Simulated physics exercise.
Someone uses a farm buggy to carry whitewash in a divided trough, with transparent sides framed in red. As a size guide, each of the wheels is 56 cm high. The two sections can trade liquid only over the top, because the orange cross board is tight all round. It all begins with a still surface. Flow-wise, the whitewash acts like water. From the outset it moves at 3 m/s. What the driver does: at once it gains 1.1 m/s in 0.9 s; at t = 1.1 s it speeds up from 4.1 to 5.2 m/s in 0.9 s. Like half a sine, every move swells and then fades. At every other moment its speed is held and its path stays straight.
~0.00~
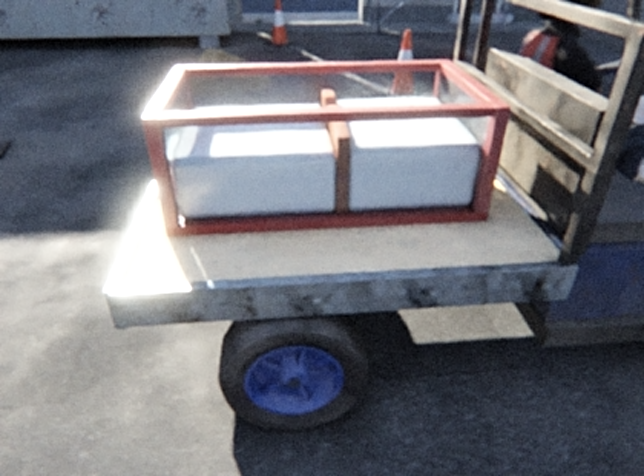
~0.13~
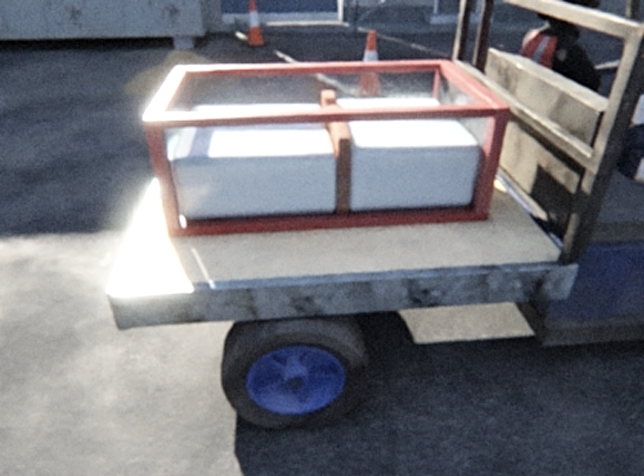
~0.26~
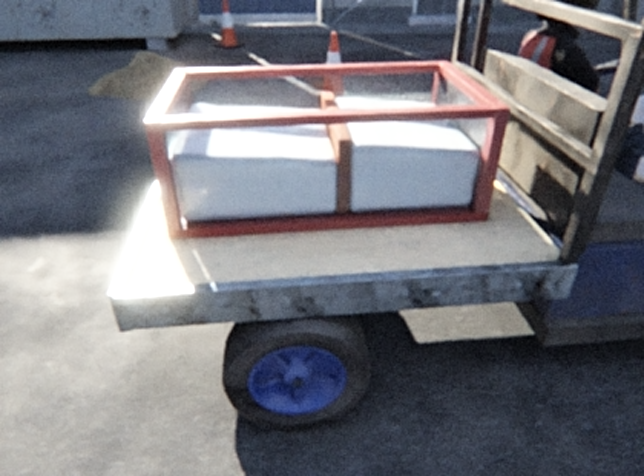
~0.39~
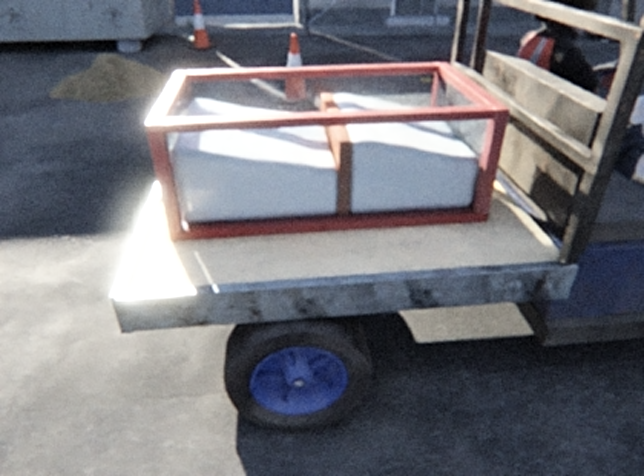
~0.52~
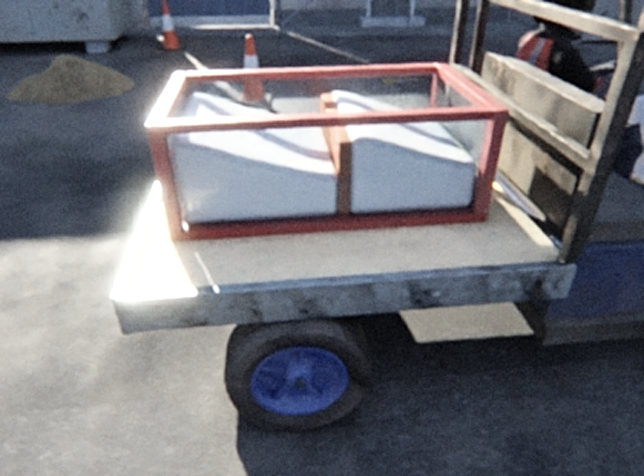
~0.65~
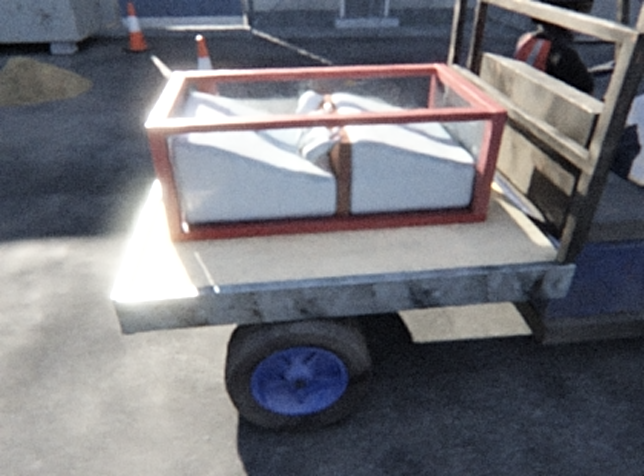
In a paved yard with traffic cones, a farm buggy rolls right, its red-framed, clear-sided trough holding whitewash in two nearly level sections. The cones and a sandy mound slide left behind it as the liquid climbs toward each section's left side and dips at the right, then white lumps of it rise over the divider.
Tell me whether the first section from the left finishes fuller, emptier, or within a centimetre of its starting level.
The level is going to stay as it was.
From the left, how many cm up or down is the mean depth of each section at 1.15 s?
From the left: 0, 0.
After 1.15 s the mean depths from the left are 26, 25 cm.
After 1.85 s the mean depths from the left are 27, 25 cm.
After 2.55 s the mean depths from the left are 26, 25 cm.
After 4.99 s the mean depths from the left are 26, 26 cm.
